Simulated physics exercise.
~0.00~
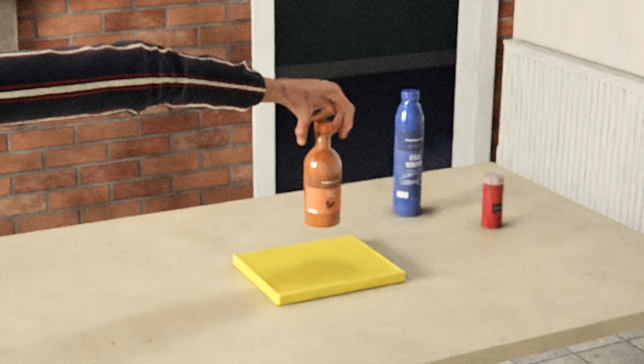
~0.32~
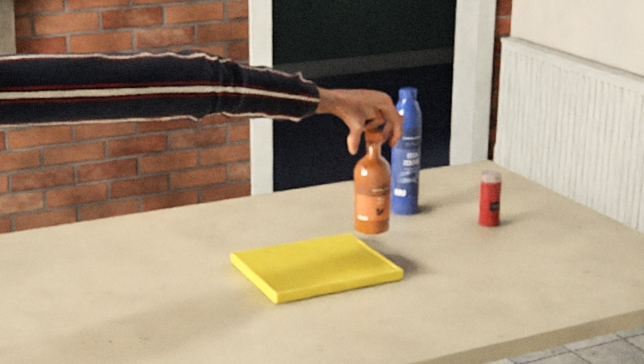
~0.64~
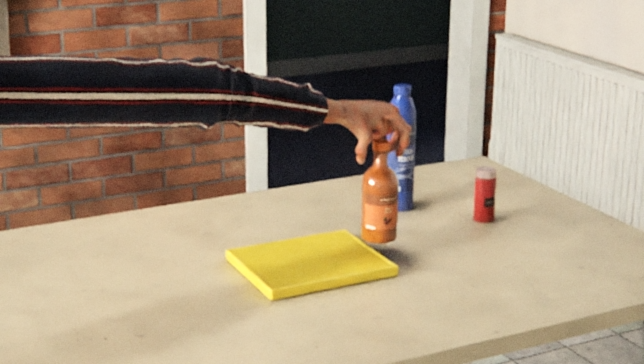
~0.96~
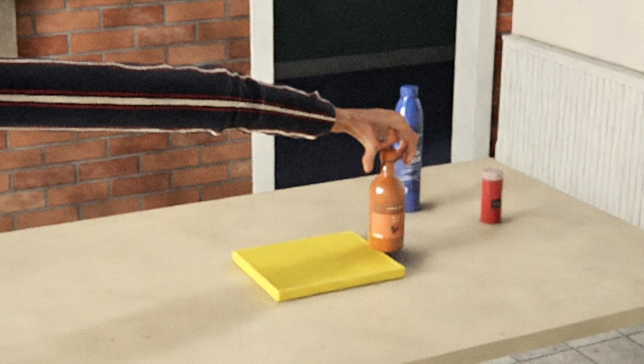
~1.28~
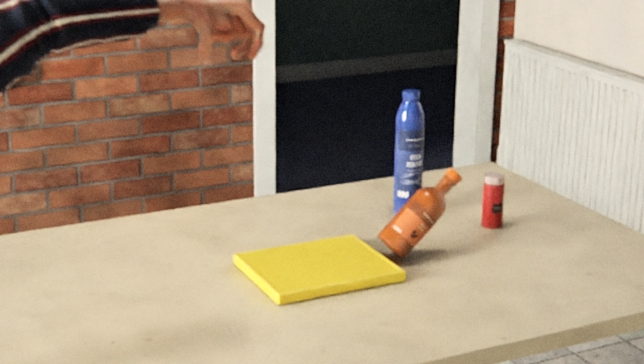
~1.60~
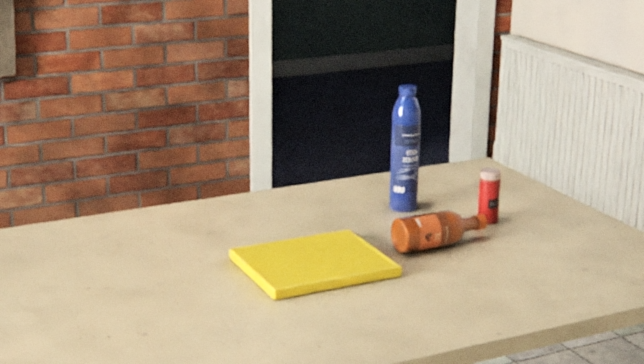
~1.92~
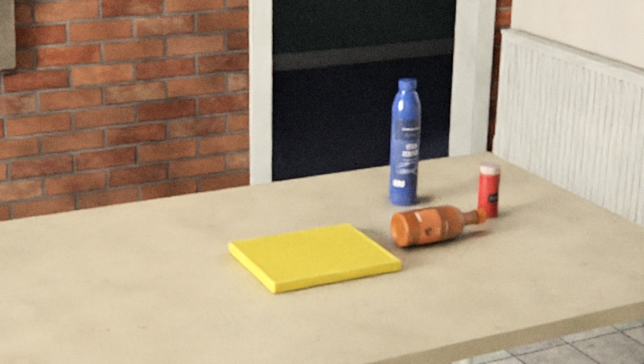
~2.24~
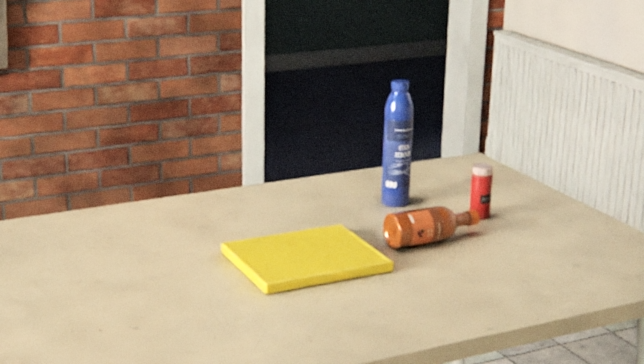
On a pale tabletop in front of a brick wall and a dark doorway, a yellow tray lies flat near a blue bottle and a small red shaker. A hand in a dark striped sleeve holds an orange bottle by its neck and carries it to the right, past the back of the tray. The hand lowers the bottle upright beside the tray's right corner, then lets go and draws back to the left. The orange bottle tips over to the right and drops onto its side. It ends lying with its neck toward the red shaker, while the other three things stay in place.
